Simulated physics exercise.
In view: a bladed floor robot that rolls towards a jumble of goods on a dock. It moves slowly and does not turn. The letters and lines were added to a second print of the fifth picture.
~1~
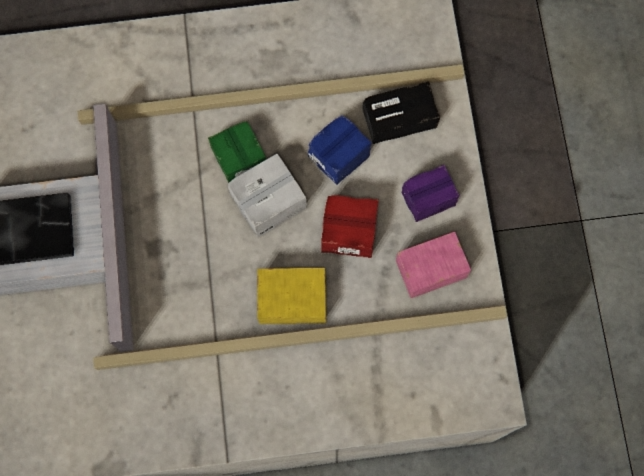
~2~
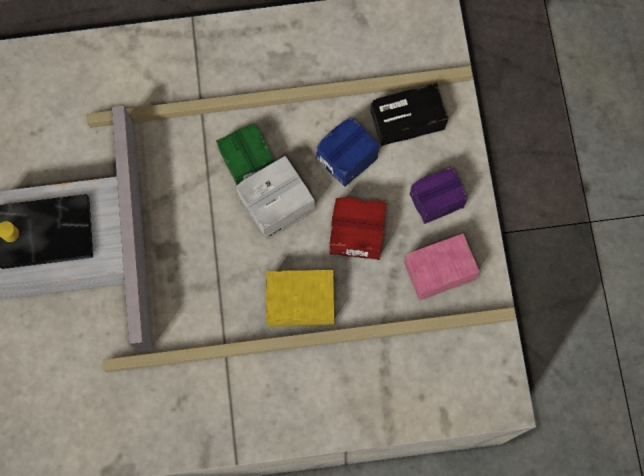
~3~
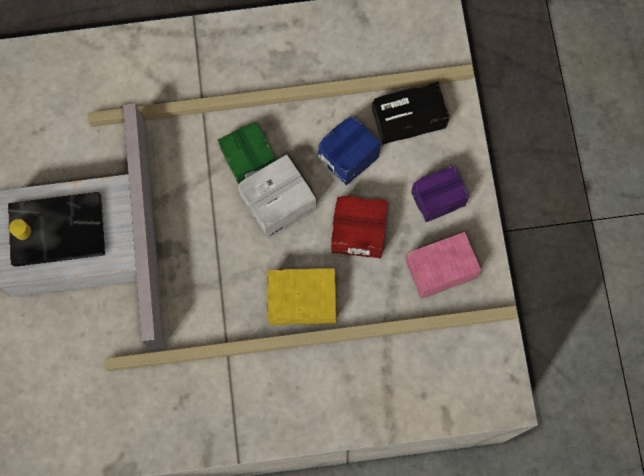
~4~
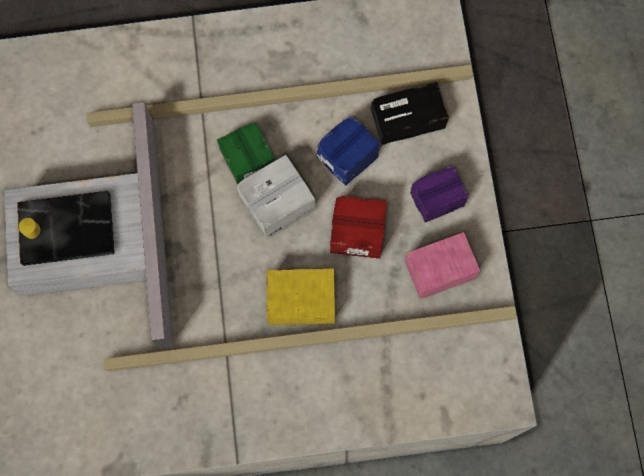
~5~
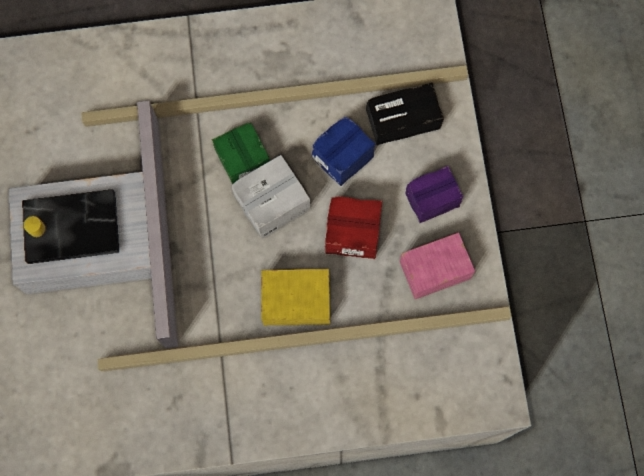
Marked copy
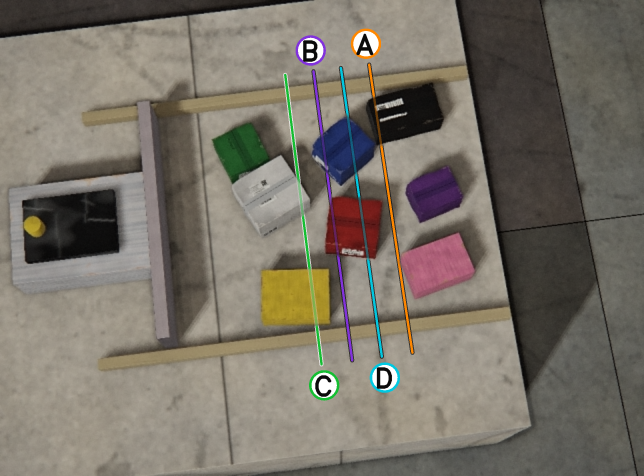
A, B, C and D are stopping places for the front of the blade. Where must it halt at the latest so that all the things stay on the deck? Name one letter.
At D, and not beyond.
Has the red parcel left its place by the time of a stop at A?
By then, yes.
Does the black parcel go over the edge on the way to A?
Yes.
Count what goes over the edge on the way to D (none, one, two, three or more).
The count is none.
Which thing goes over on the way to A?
It is the black parcel.
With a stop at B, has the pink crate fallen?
No.
On the marked copy, A at (390, 203); B at (332, 210); C at (303, 214); D at (361, 207).
Taking D. A third of the way, robot (153, 216); green box (255, 151); purple box (434, 195).
Two thirds of the way, robot (227, 207); black parcel (425, 107); blue parcel (378, 144).
When it is over, robot (281, 200); black parcel (469, 97); pink crate (475, 274); nothing has fallen.
As for the rest, A drops the black parcel; B is safe but short; C is safe but short.
